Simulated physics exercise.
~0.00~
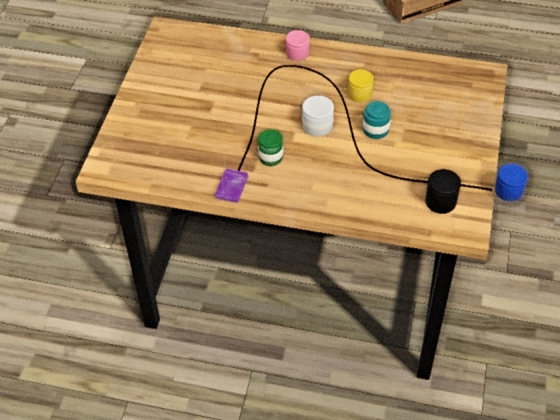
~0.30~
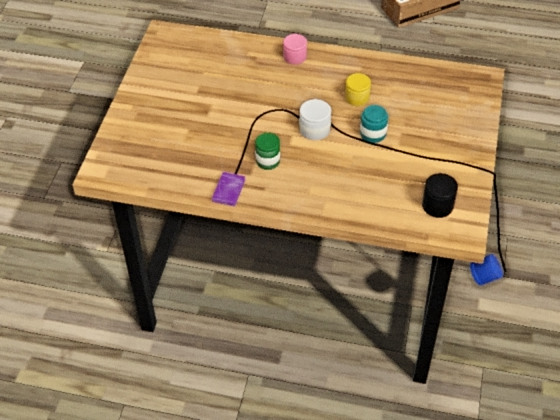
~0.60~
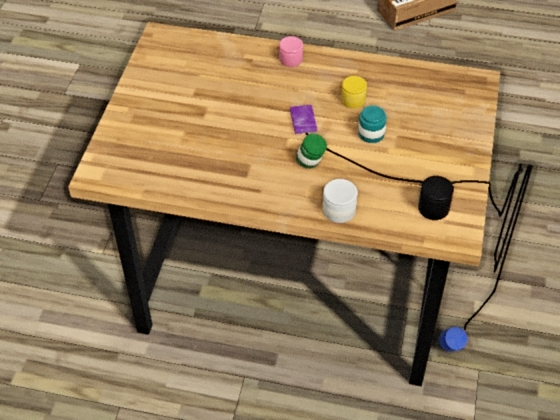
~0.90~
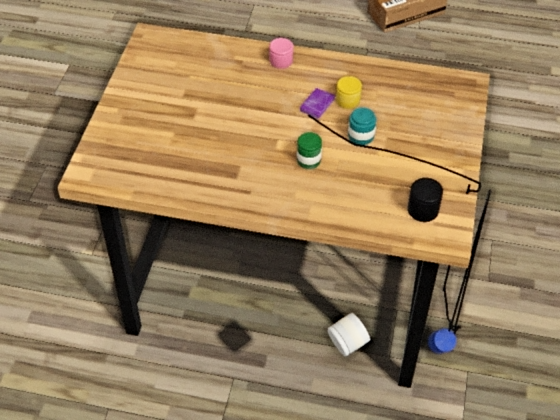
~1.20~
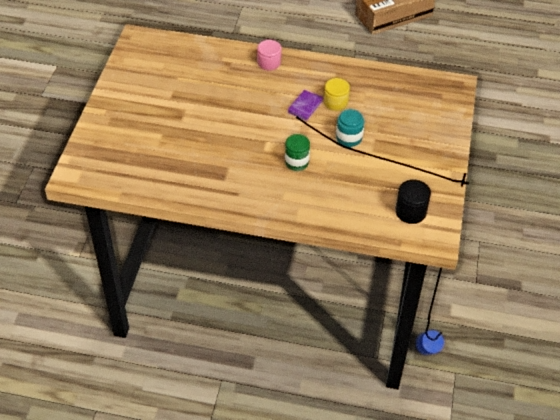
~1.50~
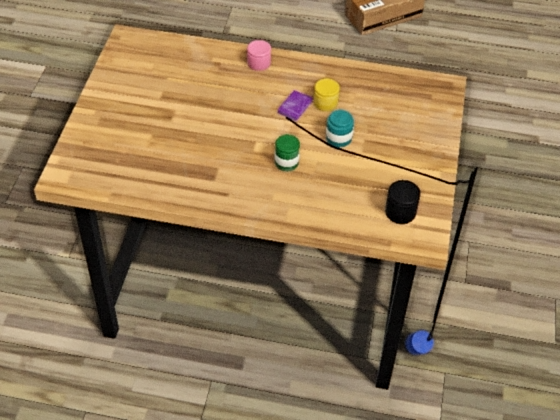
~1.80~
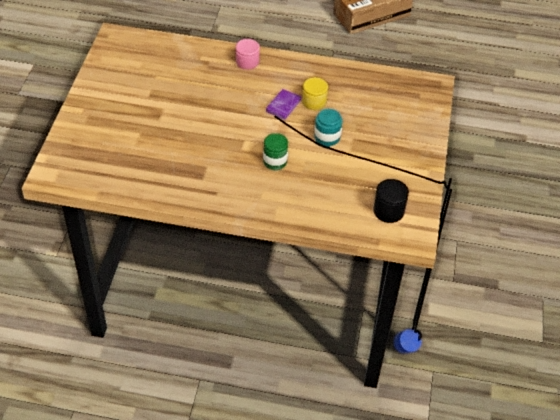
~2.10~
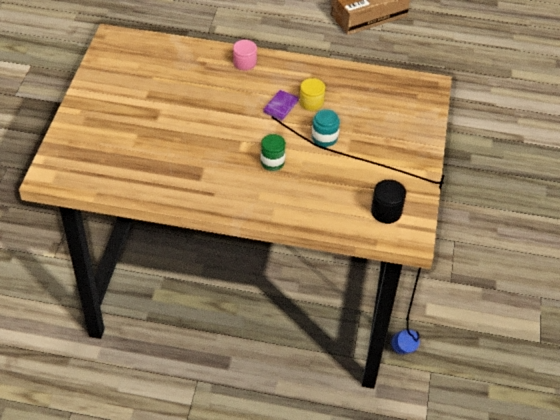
The video shows a blue speaker dropping off a wooden table's right edge, its thin cable dragging a purple phone across the top as a white canister falls to the floor. The speaker ends up below the edge, while the phone rests beside a yellow tub among the remaining containers.
